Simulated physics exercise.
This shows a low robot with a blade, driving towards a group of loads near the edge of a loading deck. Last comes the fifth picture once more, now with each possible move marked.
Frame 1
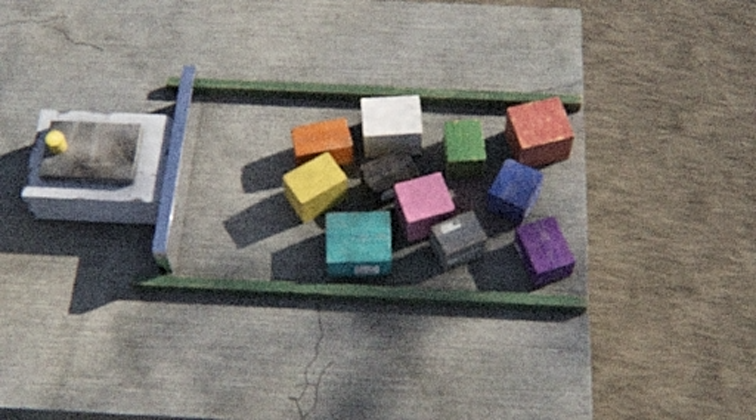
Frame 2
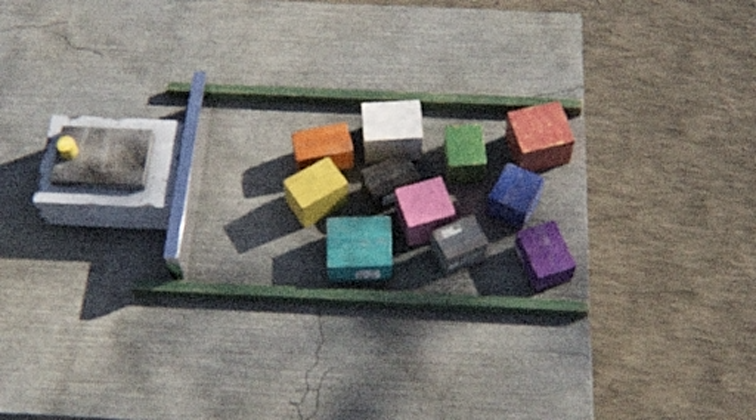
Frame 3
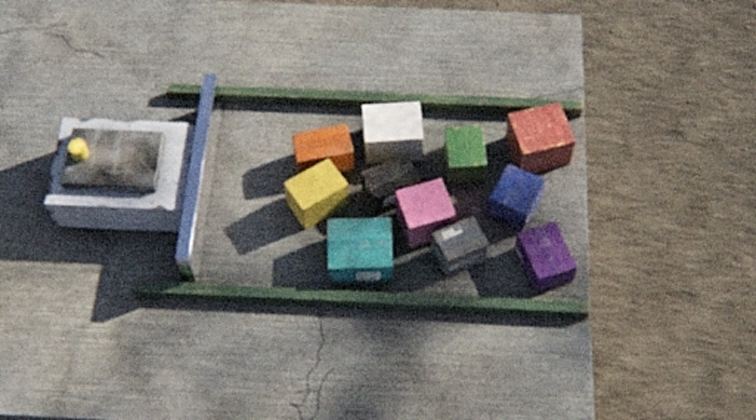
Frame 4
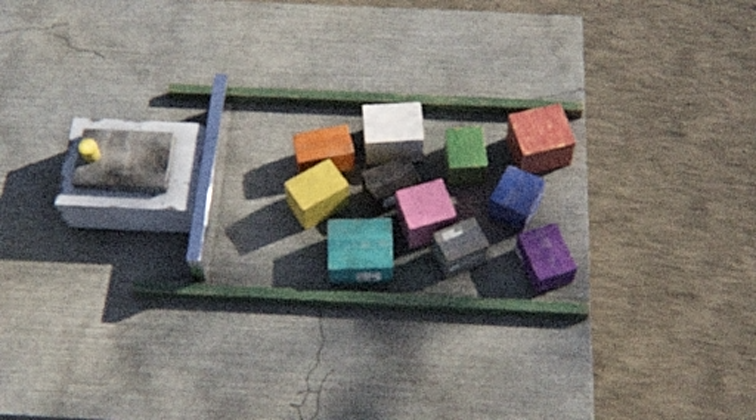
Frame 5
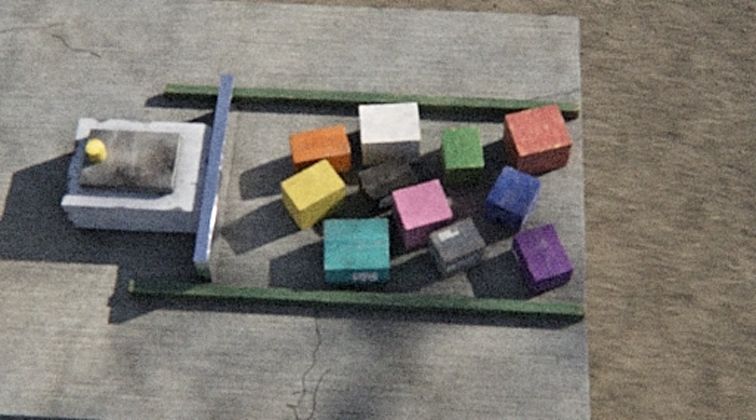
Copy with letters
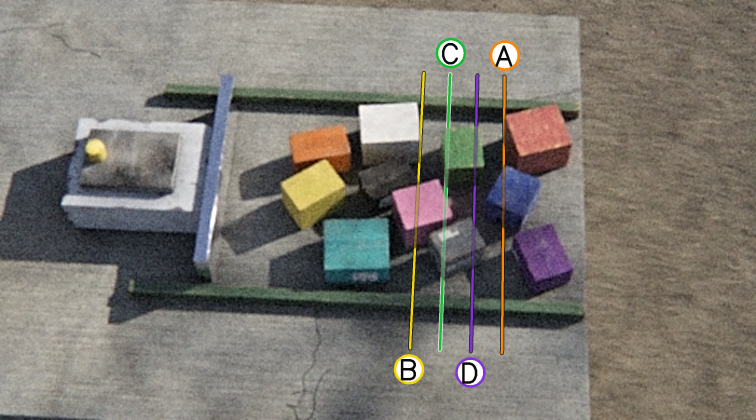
A low white robot with a yellow knob on top and a wide blue blade at its front creeps to the right across a grey concrete deck, seen from above. Between two green rails sit orange, white, green, red, yellow, black, pink, blue, turquoise, grey and purple boxes, with brown ground beyond the right edge. The robot narrows the gap while the boxes stay in place, and the view shifts very slightly.
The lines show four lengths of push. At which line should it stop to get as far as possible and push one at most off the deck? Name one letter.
It should halt at C.
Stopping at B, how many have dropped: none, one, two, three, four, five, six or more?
The count is none.
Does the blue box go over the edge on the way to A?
By then, yes.
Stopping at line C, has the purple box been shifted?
By then, yes.
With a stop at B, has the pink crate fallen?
No.
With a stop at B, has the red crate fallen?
No.
On the marked copy, A at (503, 206); B at (417, 202); C at (445, 203); D at (474, 205).
Taking C. A third of the way, robot (220, 164); white crate (394, 134); orange parcel (339, 158).
Two thirds of the way, robot (303, 168); blue box (518, 200); grey parcel (474, 267).
When it is over, robot (364, 171); purple box (580, 266); blue box (569, 196); none fallen.
As for the rest, A drops five; B is within the limit but short; D drops three.
